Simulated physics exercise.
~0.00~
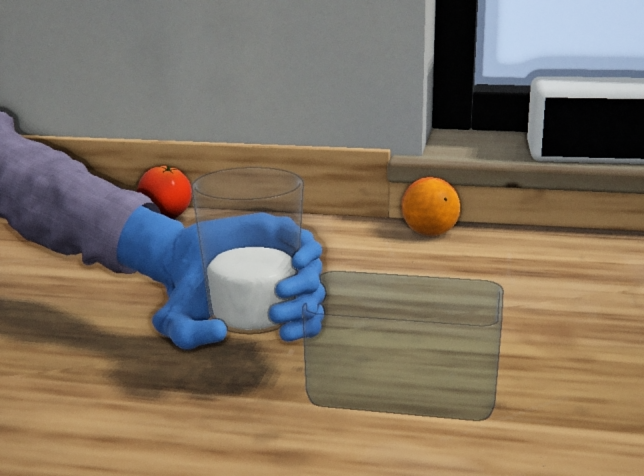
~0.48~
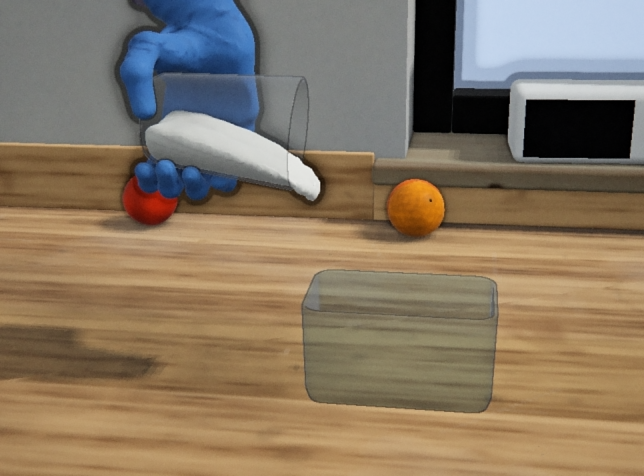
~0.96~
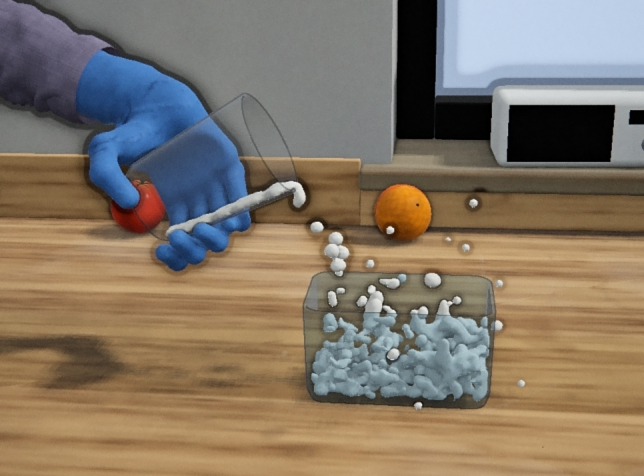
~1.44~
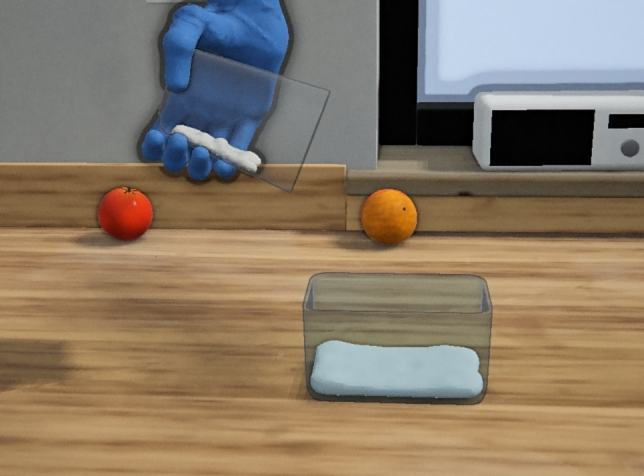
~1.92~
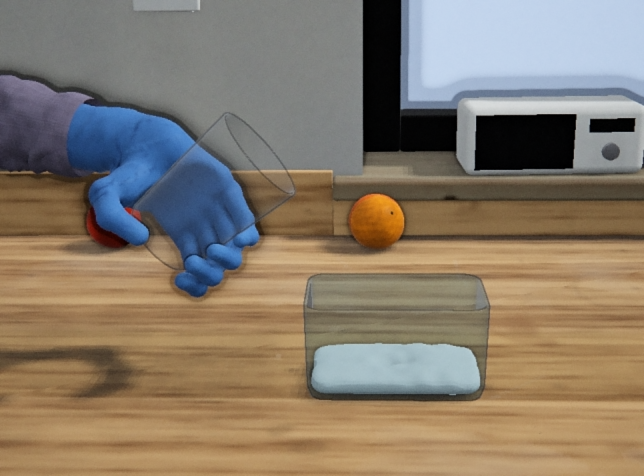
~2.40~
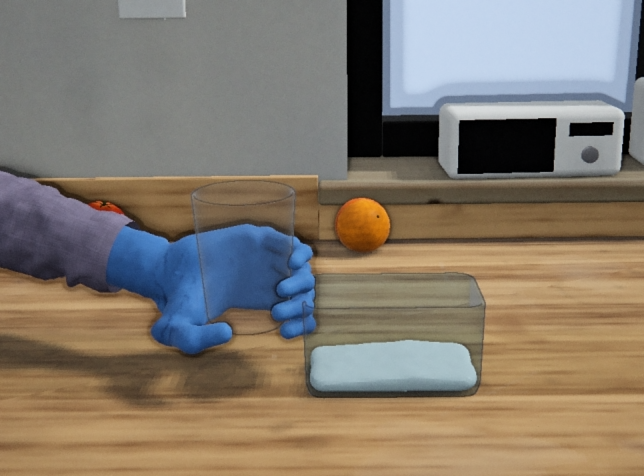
A blue-gloved hand pours milk from a tumbler into a clear box, then levels the empty glass.
